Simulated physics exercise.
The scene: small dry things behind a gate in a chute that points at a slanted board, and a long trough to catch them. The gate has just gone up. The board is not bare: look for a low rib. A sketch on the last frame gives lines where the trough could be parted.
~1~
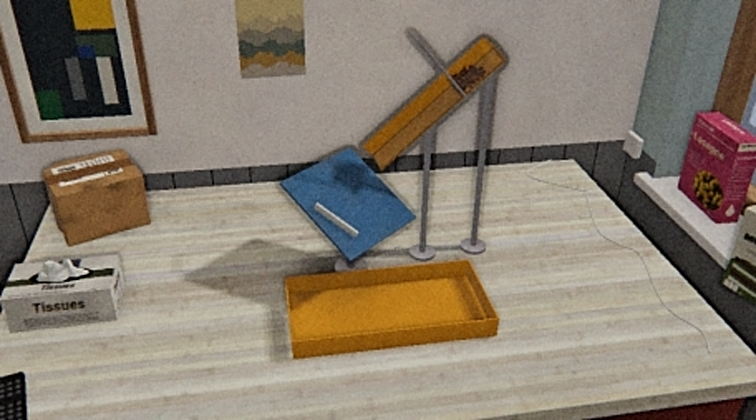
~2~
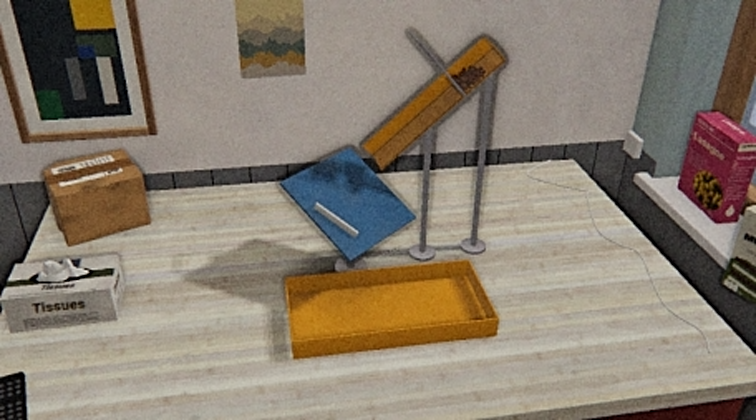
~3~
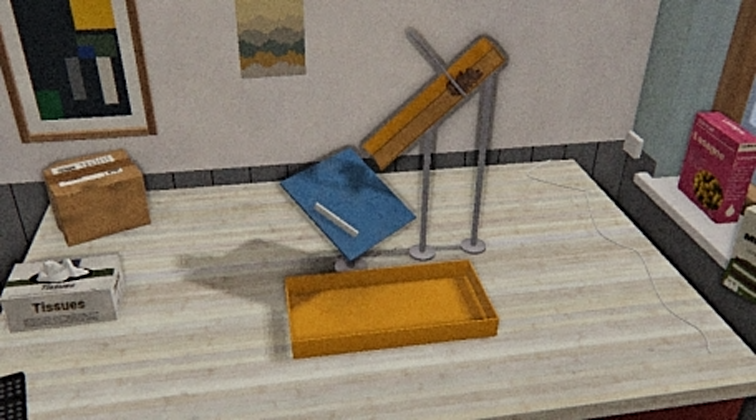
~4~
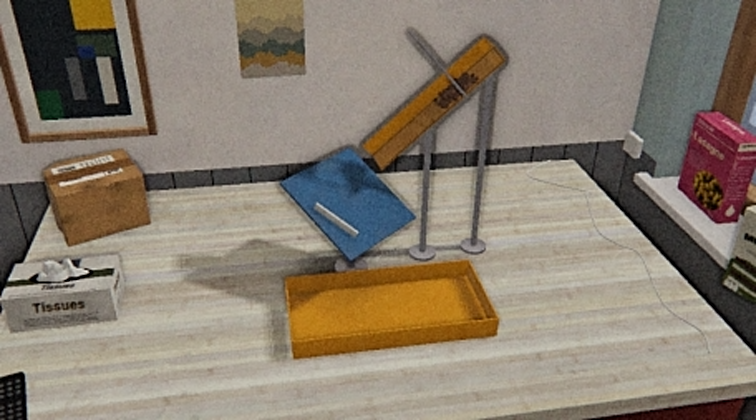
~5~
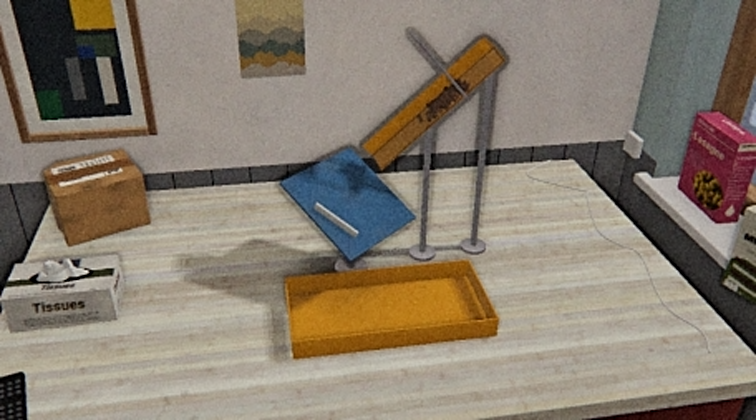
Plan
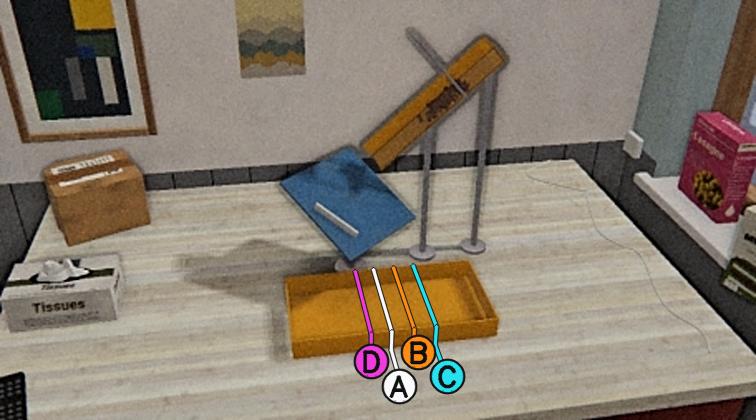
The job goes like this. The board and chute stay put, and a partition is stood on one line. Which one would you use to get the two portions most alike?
Use line B.
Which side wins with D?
Right.
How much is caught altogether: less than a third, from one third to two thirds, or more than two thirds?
About that: More than two thirds.
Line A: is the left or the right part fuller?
More lands on the right.
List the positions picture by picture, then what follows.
Load behind the gate at (465, 78), bits of dog kibble; lip of the chute at (378, 164), sloping fairly steeply, in the first picture.
Middle of the board at (350, 200), tilted fairly steeply; middle of its low edge at (385, 238); of its high edge at (317, 164), in the second picture.
Front corners of the trough at (293, 342) and (498, 319), empty; front of the load at (453, 94), in the third picture.
Middle of the load at (453, 91); its front at (436, 101), about a quarter of the way to the lip; rib from (317, 203) to (358, 233), in the fourth picture.
Middle of the load at (448, 100); its front at (421, 121), about half of the way to the lip, in the fifth picture.
On the marked copy, line A crosses the front rim at (391, 330); line B crosses the front rim at (414, 328); line C crosses the front rim at (436, 326); line D crosses the front rim at (371, 333).
Choosing A, of what is caught, none on the left of the divider, all on the right.
Choosing B, of what is caught, about half on the left of the divider, about half on the right.
Choosing C, of what is caught, most on the left of the divider, a small part on the right.
Choosing D, of what is caught, none on the left of the divider, all on the right.
